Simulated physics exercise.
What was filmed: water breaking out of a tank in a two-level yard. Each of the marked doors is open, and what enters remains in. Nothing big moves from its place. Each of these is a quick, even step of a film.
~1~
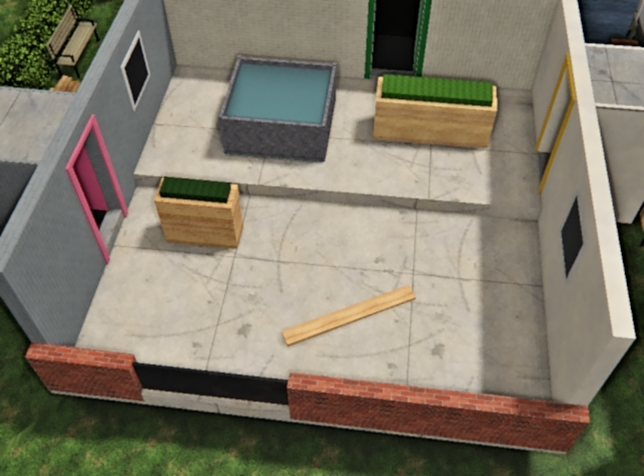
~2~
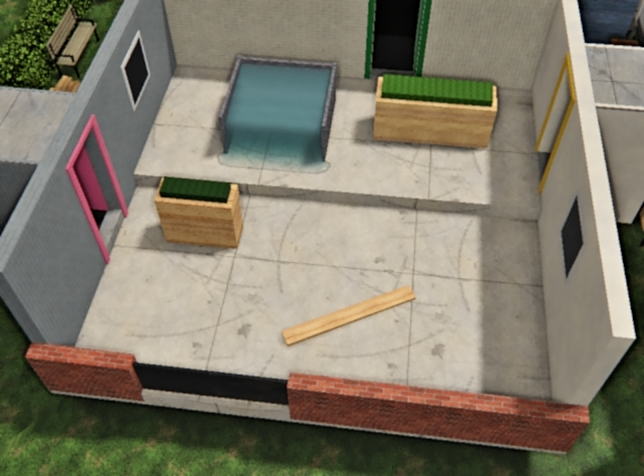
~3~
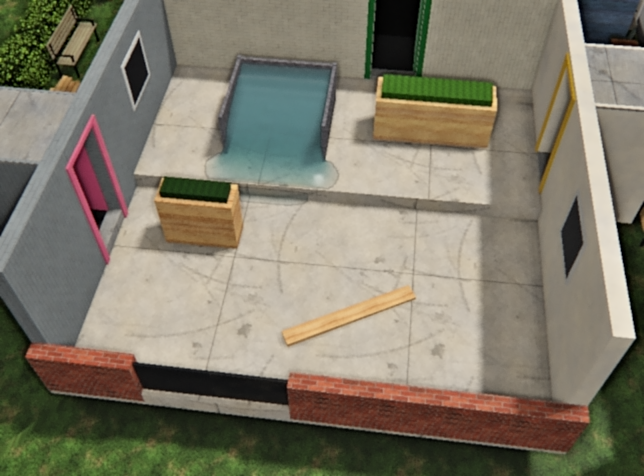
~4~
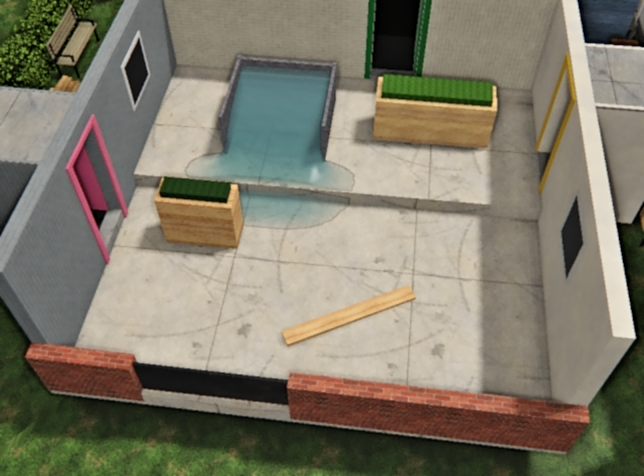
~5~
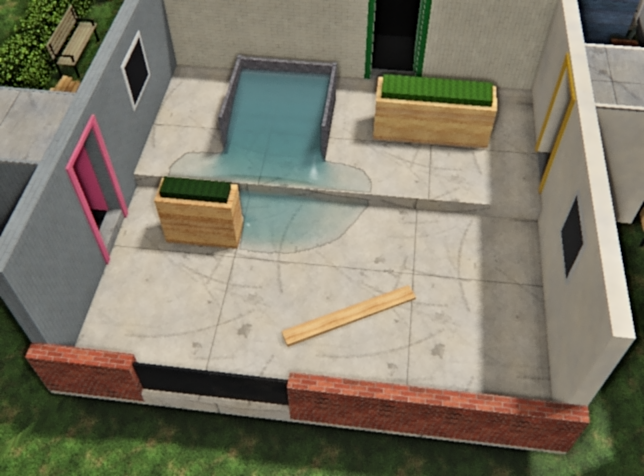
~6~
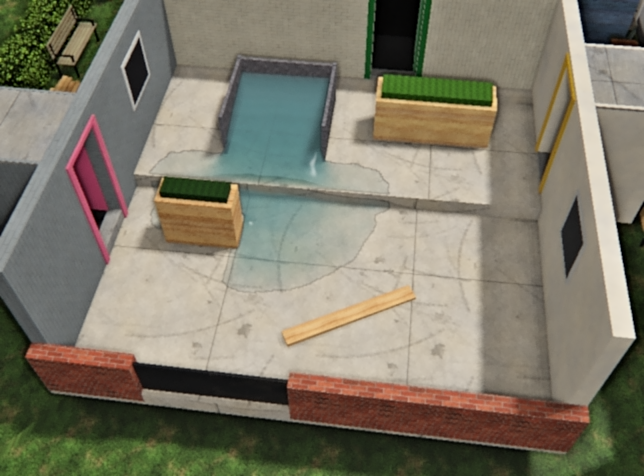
Water pours from the open front of a tank and spreads onto the lower level.
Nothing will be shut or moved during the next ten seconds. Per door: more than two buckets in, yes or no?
Pink door no, yellow door no, green door no.
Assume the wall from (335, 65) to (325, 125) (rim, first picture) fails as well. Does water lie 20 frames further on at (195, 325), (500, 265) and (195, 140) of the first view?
Going through them, the first would be still bare, the next submerged and the last still bare.
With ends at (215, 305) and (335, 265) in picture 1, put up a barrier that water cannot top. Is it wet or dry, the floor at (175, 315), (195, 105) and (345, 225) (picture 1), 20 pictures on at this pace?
Submerged, untouched, submerged.
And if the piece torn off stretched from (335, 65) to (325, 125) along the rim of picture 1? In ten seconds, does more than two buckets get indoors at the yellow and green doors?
Result - yellow overshoots, green overshoots.
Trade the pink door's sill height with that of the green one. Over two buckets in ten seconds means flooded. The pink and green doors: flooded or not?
After that, pink door rises above, green door remains below.
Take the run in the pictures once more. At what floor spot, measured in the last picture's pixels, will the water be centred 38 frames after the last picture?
At about (290, 288).
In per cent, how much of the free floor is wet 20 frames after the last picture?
Near 50 in a hundred.
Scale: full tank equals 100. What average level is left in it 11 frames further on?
I make it 22 per cent.
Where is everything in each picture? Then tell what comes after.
The first picture shows the open tank at (280, 94) is whole and still.
In the second picture, water pours out at (274, 143) and has run to (328, 164).
In the third picture, the front is at a hidden place, out from the gap at (274, 146).
In the fourth picture, water pours out at (274, 147) and has run to a hidden place.
In the fifth picture, water pours out at (274, 148) and has run to a hidden place.
In the sixth picture, the front is at (239, 286), out from the gap at (274, 148).
A moment on, water covers 30 % of the floor; the pink door wet at the sill, nothing in, the yellow door not reached, the green door not reached.
Next, water covers 45 % of the floor; the pink door under two buckets in, the yellow door not reached, the green door not reached.
Then, water covers 50 % of the floor; the pink door under two buckets in, the yellow door not reached, the green door not reached.
Later, water covers 60 % of the floor; the pink door under two buckets in, the yellow door not reached, the green door not reached.
In the end, water covers 60 % of the floor; the pink door under two buckets in, the yellow door not reached, the green door not reached.
